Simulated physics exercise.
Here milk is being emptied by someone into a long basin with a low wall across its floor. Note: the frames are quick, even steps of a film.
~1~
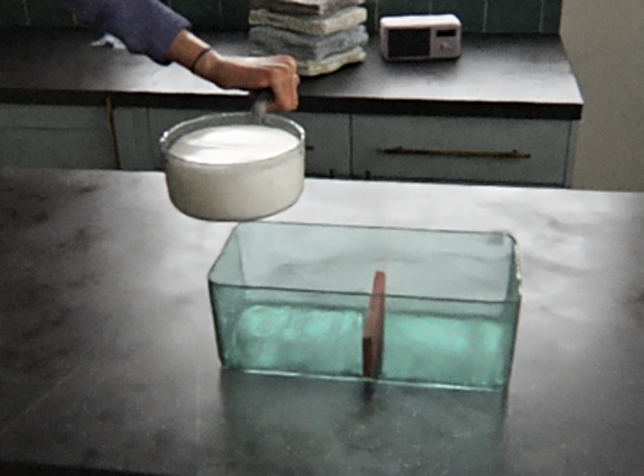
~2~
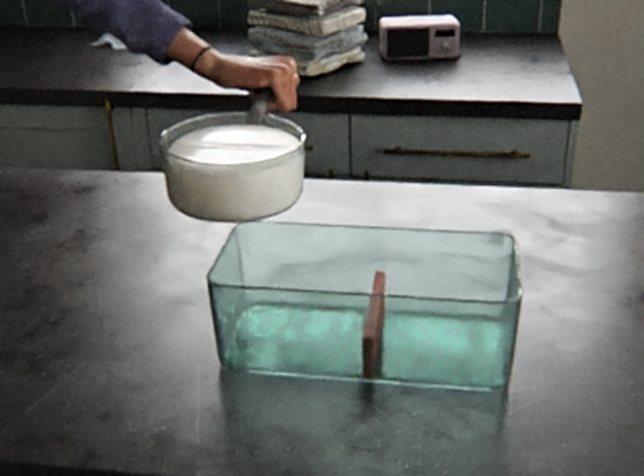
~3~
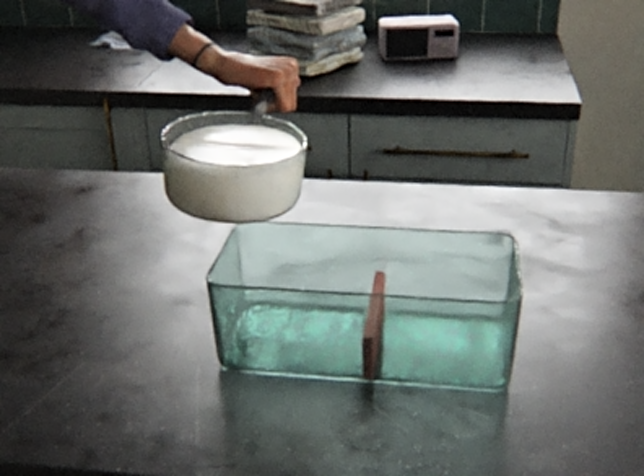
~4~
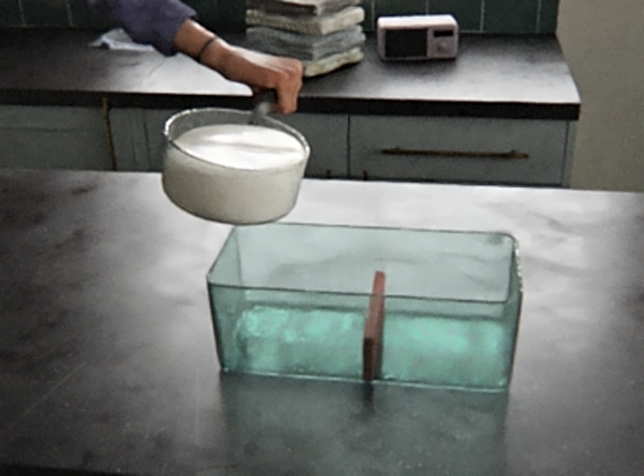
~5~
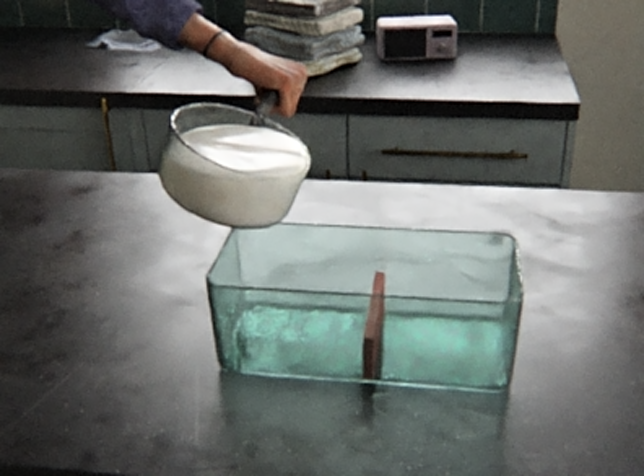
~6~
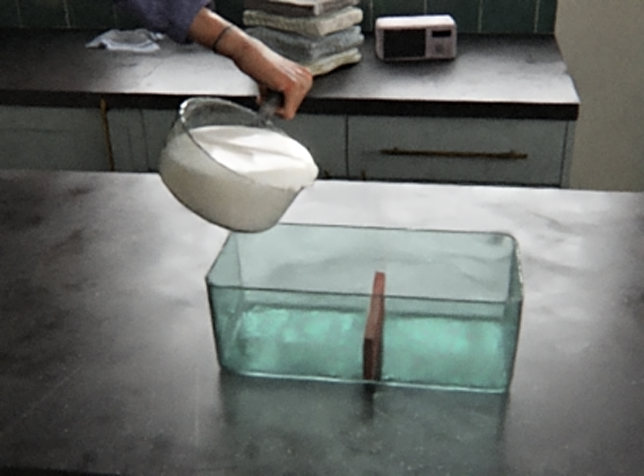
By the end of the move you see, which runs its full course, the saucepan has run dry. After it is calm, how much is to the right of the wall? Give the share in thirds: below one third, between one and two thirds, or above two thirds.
The share right of the wall is a minor part, beneath one third.
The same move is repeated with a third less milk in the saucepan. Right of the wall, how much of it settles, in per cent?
Result: Around 5 per cent.
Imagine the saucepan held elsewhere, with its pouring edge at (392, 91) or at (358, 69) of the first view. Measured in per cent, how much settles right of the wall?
You'd get 85 percent from the first and 80 percent from the second.
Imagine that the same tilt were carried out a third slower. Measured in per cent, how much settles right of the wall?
Roughly 15 in a hundred.
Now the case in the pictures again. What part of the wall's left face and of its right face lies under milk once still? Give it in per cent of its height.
On the left roughly 60, on the right roughly 10.
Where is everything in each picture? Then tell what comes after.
Tilt 0°; pouring edge (302, 141); surface from (170, 144) to (301, 149); the long basin's rim runs from (222, 251) to (519, 268); the wall's top is at (375, 303), in the first frame.
Tilt 1°; pouring edge (302, 143); surface from (170, 144) to (301, 149), in the second frame.
Tilt 6°; pouring edge (304, 148); surface from (170, 143) to (302, 151), in the third frame.
Tilt 12°; pouring edge (306, 156); surface from (171, 141) to (305, 154), in the fourth frame.
Tilt 21°; pouring edge (308, 167); surface from (171, 142) to (309, 160); 1 per cent is over the edge, in the fifth frame.
Tilt 32°; pouring edge (307, 180); surface from (170, 140) to (300, 167); 5 per cent is over the edge, in the sixth frame.
A moment on, the saucepan is tipped on its side and 25 per cent is still to pour, 39 is left of the wall and 3 right of it.
Next, the saucepan is tipped on its side and 7 per cent is still to pour, 81 is left of the wall and 4 right of it.
Then the saucepan is tipped on its side and 2 per cent is still to pour, 80 is left of the wall and 8 right of it.
Later the saucepan is tipped on its side and 0 per cent is still to pour, 82 is left of the wall and 8 right of it.
At rest 83 per cent lies left of the wall, 8 right of it and 9 outside.
